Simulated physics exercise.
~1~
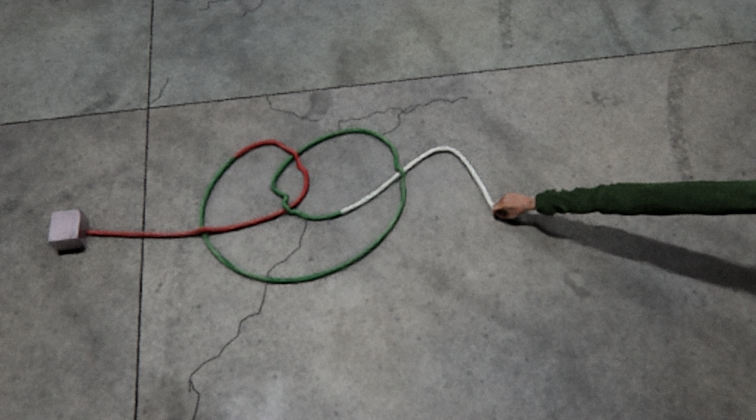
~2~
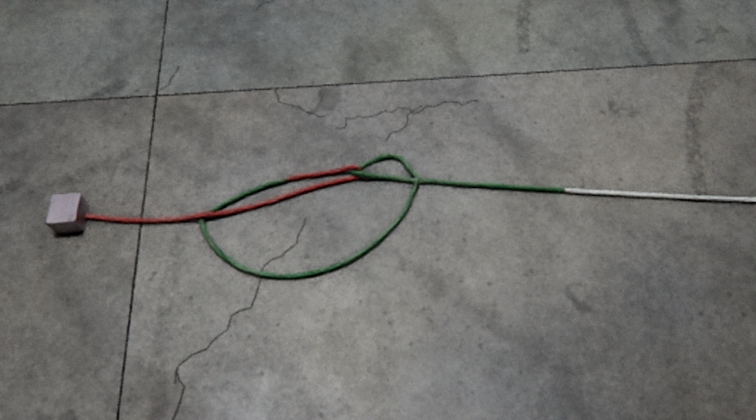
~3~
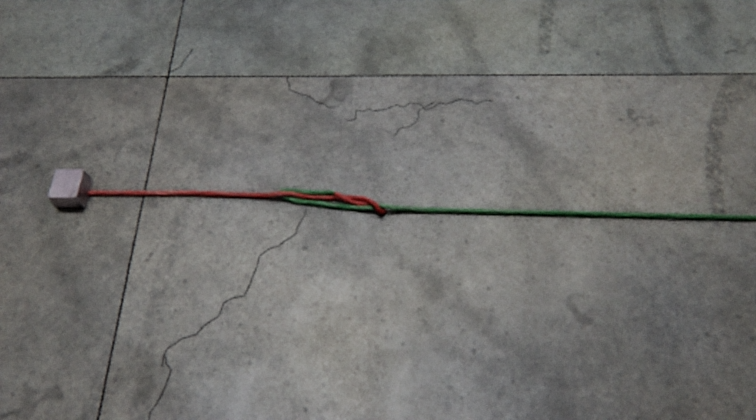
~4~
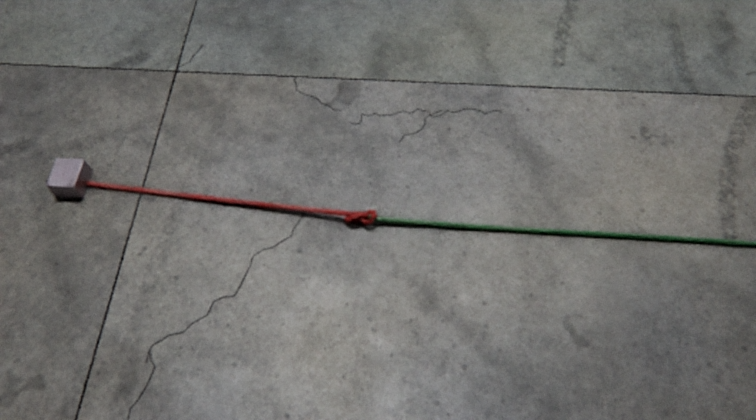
A looped rope is pulled right by a hand until it tightens into a knot.
